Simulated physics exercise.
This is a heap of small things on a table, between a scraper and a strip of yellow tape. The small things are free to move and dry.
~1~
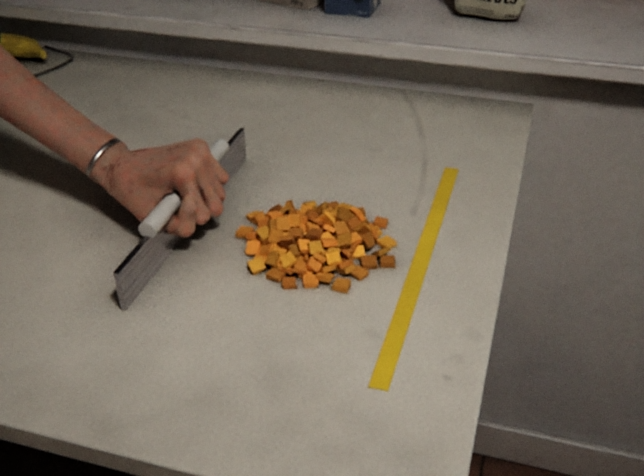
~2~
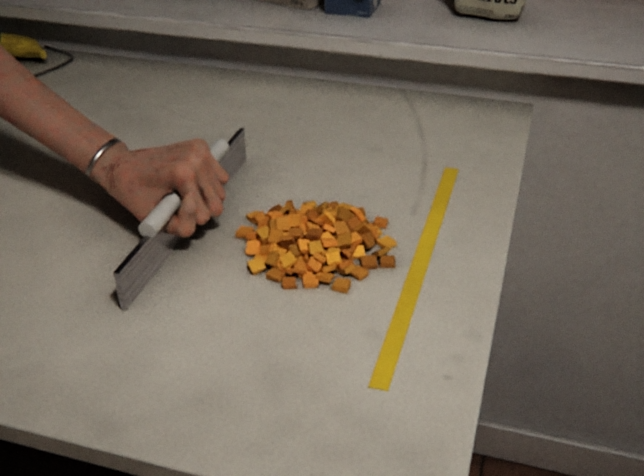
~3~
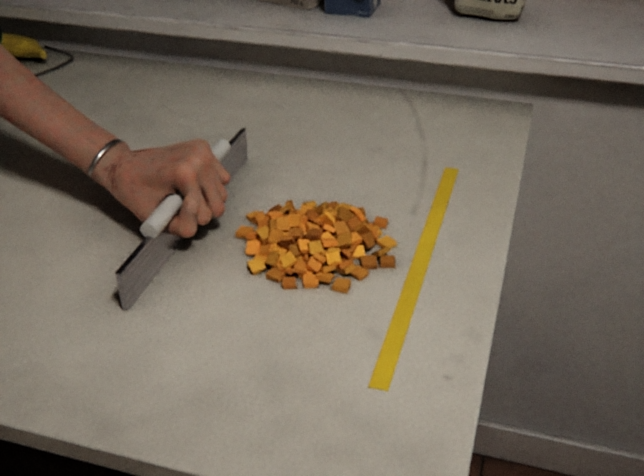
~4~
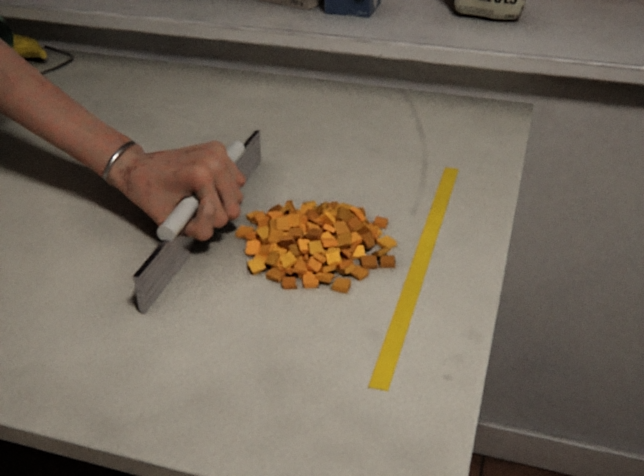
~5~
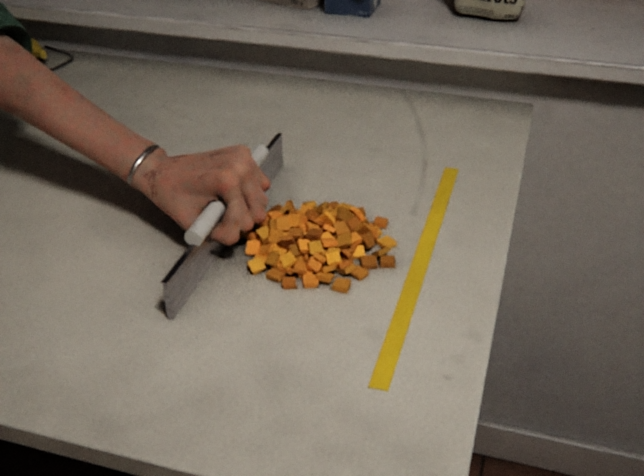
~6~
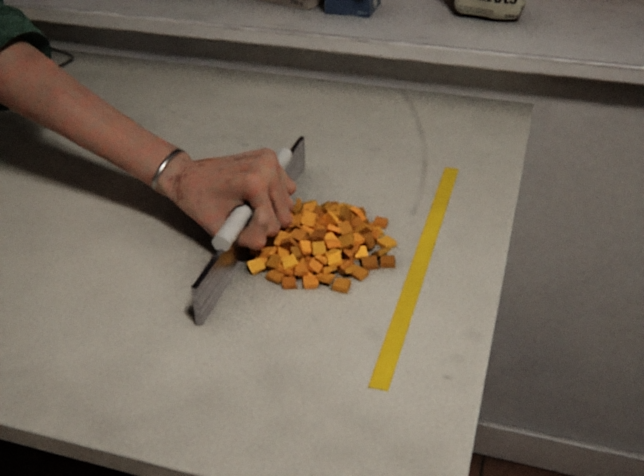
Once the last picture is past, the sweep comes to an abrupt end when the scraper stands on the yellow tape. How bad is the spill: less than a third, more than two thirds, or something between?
The share that drops is going to stay below a third.
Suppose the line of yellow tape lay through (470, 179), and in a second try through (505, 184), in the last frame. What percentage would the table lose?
First stop: 50 per cent; second stop: 100 per cent.
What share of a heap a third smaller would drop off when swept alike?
10 per cent or so.
Just after the last frame, scraper still moving, near (345, 215); heap all on the table, its front near (433, 276).
A moment on, scraper stopped at the yellow tape; heap about a tenth over the edge.
Further on, scraper stopped at the yellow tape; heap roughly a quarter over the edge.
When it is over, scraper stopped at the yellow tape; heap roughly a quarter over the edge.
